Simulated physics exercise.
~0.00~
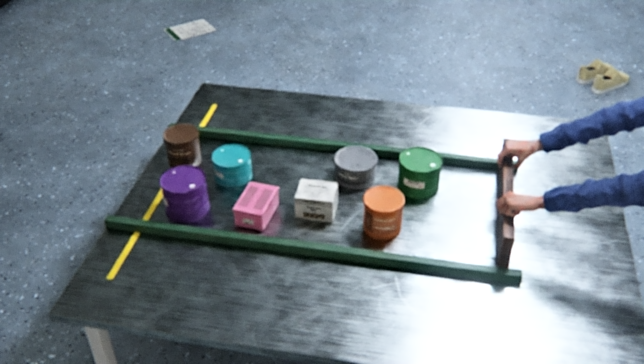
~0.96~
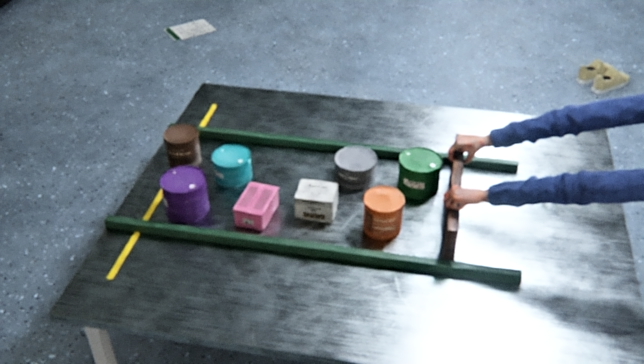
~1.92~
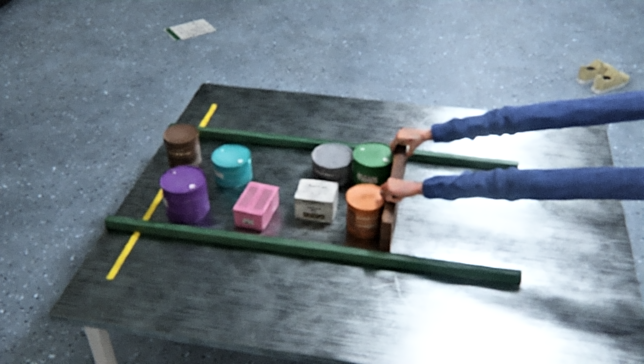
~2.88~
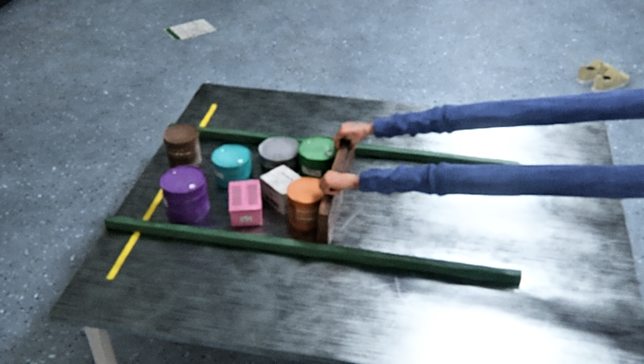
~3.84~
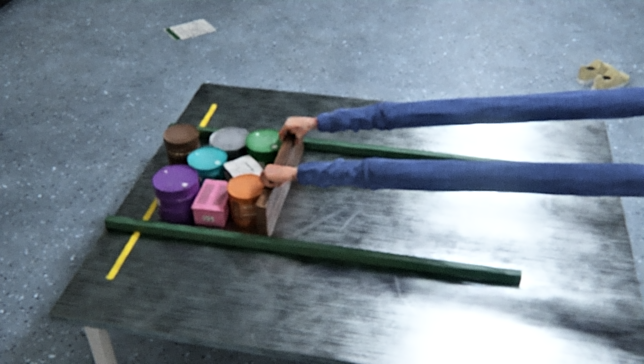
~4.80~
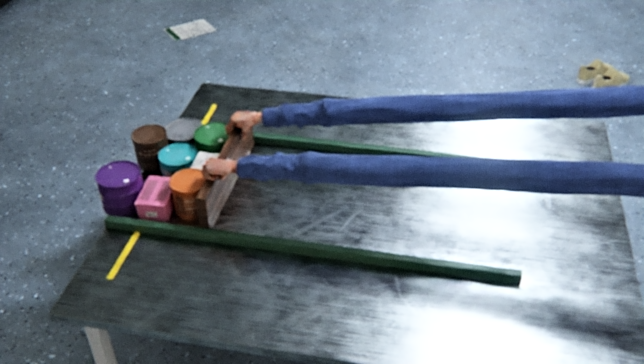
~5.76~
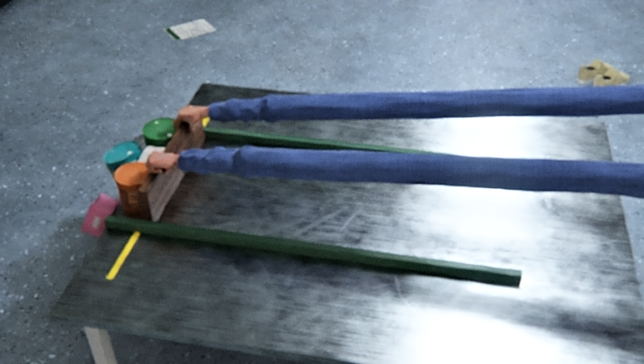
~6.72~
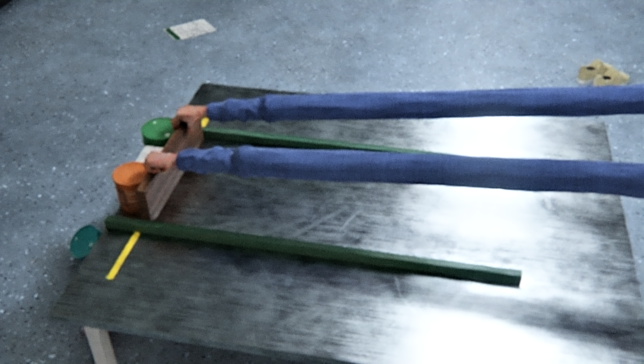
To begin with, eight colourful containers, round ones and boxy ones, stand between two green rails on a dark raised deck, with a yellow tape line near its left edge. Two blue-sleeved hands grip an upright plank at the right and slide it left. The plank meets the green canister and orange pail, then gathers the grey pail, white box and the rest into a tight cluster. Pushed past the tape, the brown, purple and grey containers go over the edge, followed by the pink tote and the turquoise canister. The plank stops, leaving the green, orange and white ones at the rim.
